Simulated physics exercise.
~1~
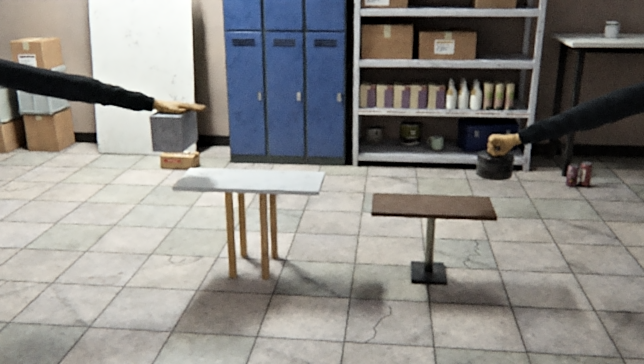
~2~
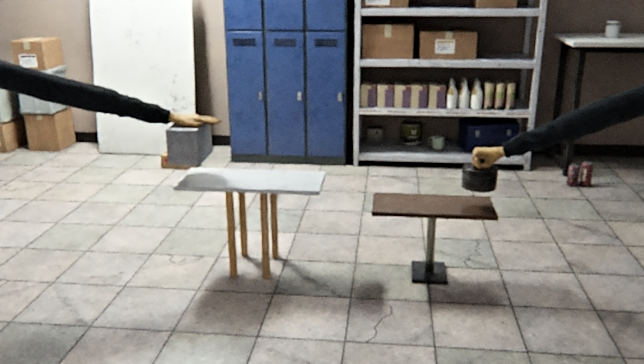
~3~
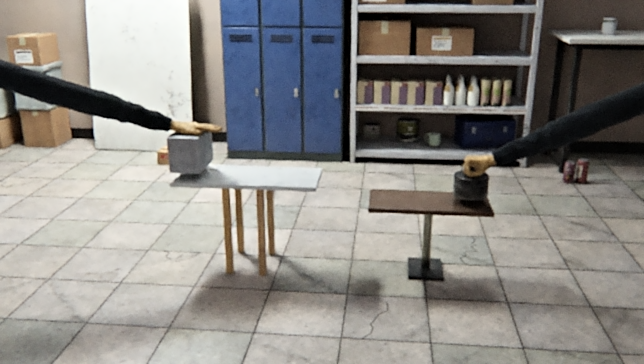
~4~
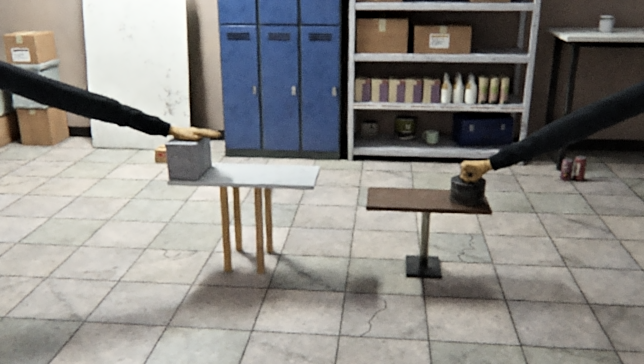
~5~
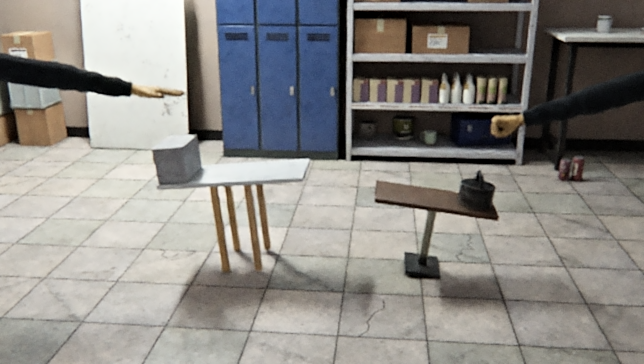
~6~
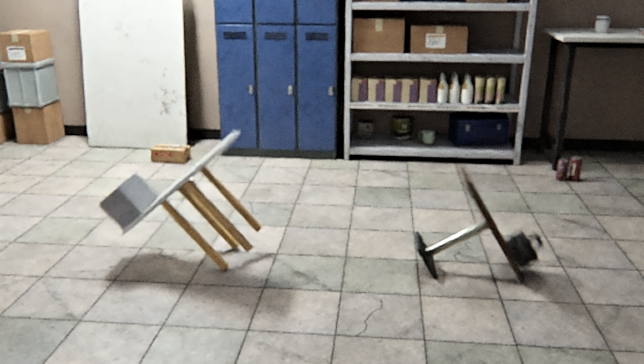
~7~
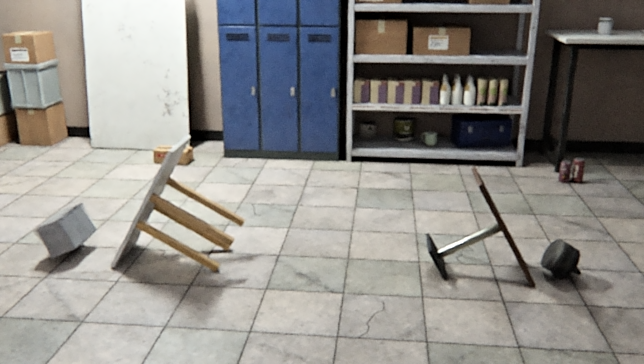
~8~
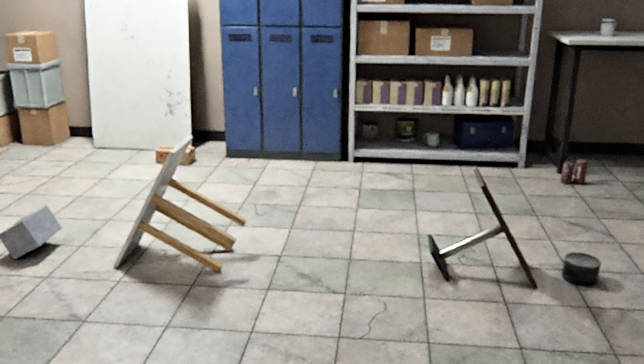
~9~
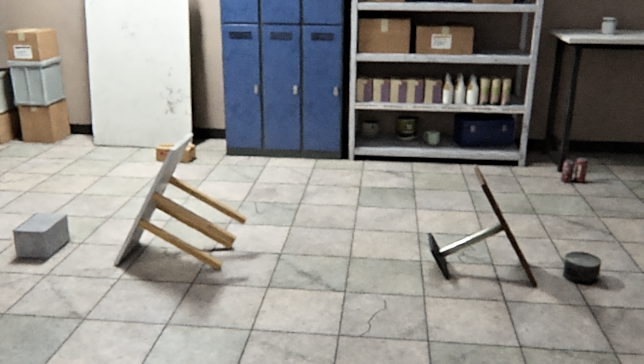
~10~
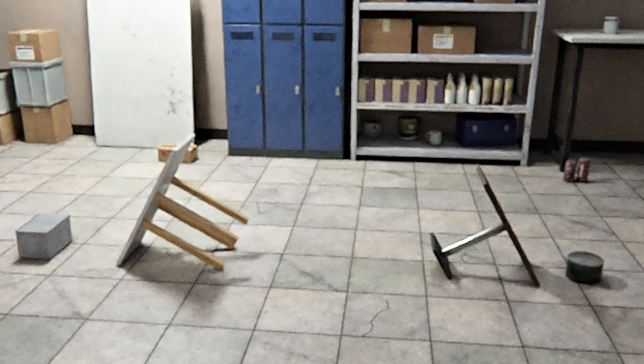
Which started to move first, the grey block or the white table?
The grey block moved first, as a hand brought it over to the white table. The table itself only tipped later, once the hand had let go.
Two small tables toppled after hands set a grey block on the left end of the white one and a dark round object on the brown one's right end, then let go. Both tables ended tipped over, with the objects on the floor beside them.
